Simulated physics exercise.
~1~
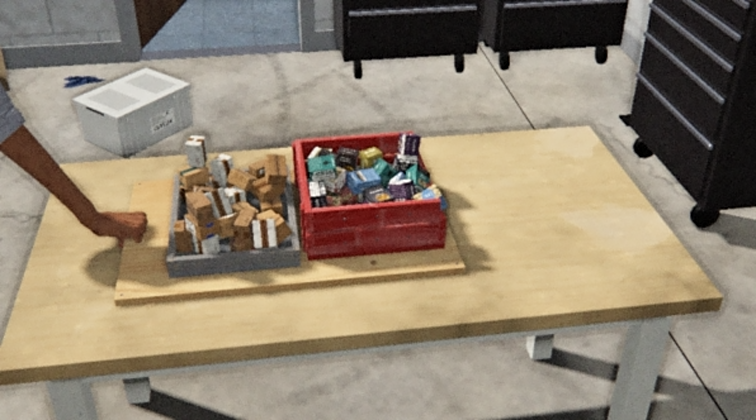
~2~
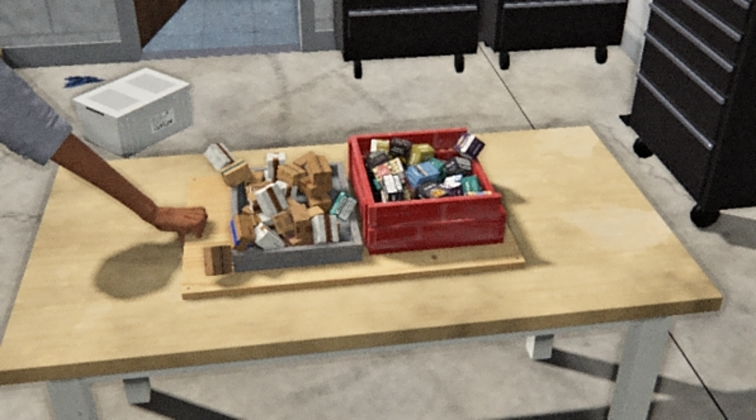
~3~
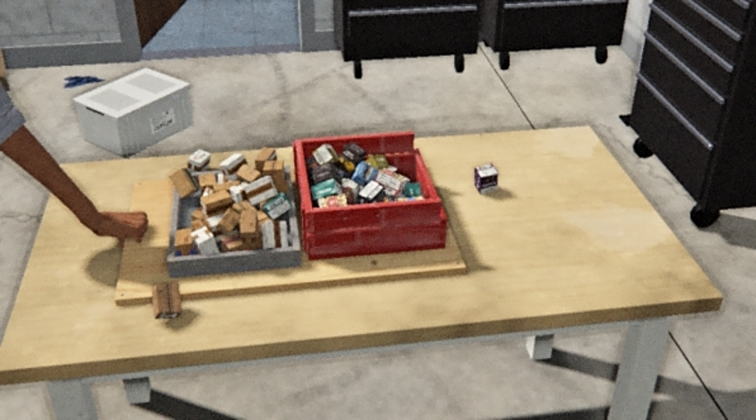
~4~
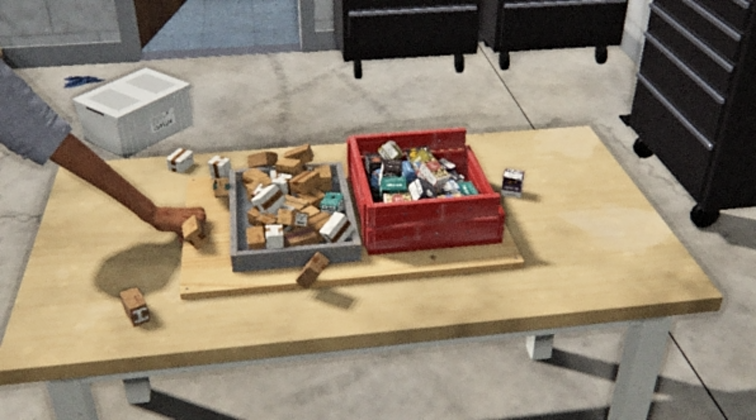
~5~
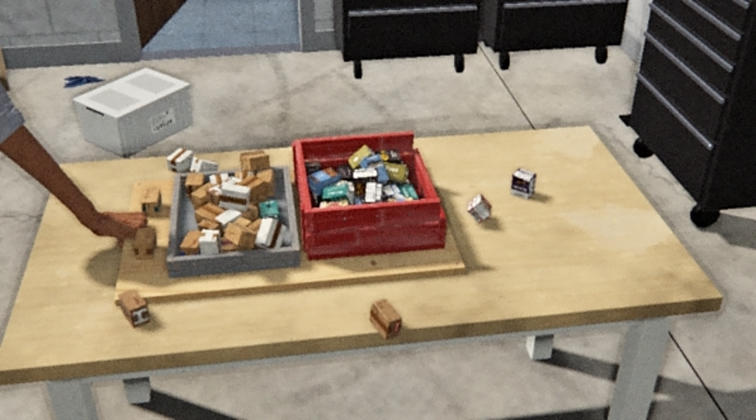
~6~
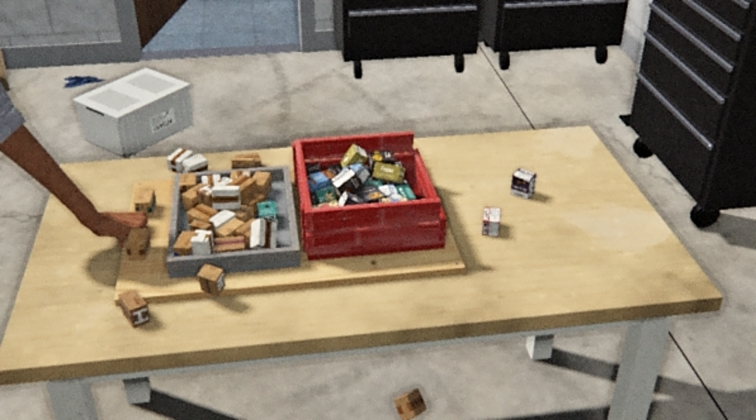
A board carrying a red container and a grey one was worked right and back twice across a table by a hand, shaking small cartons and parcels loose, mostly from the grey one; it stopped at its starting place with several scattered around and one on the floor.
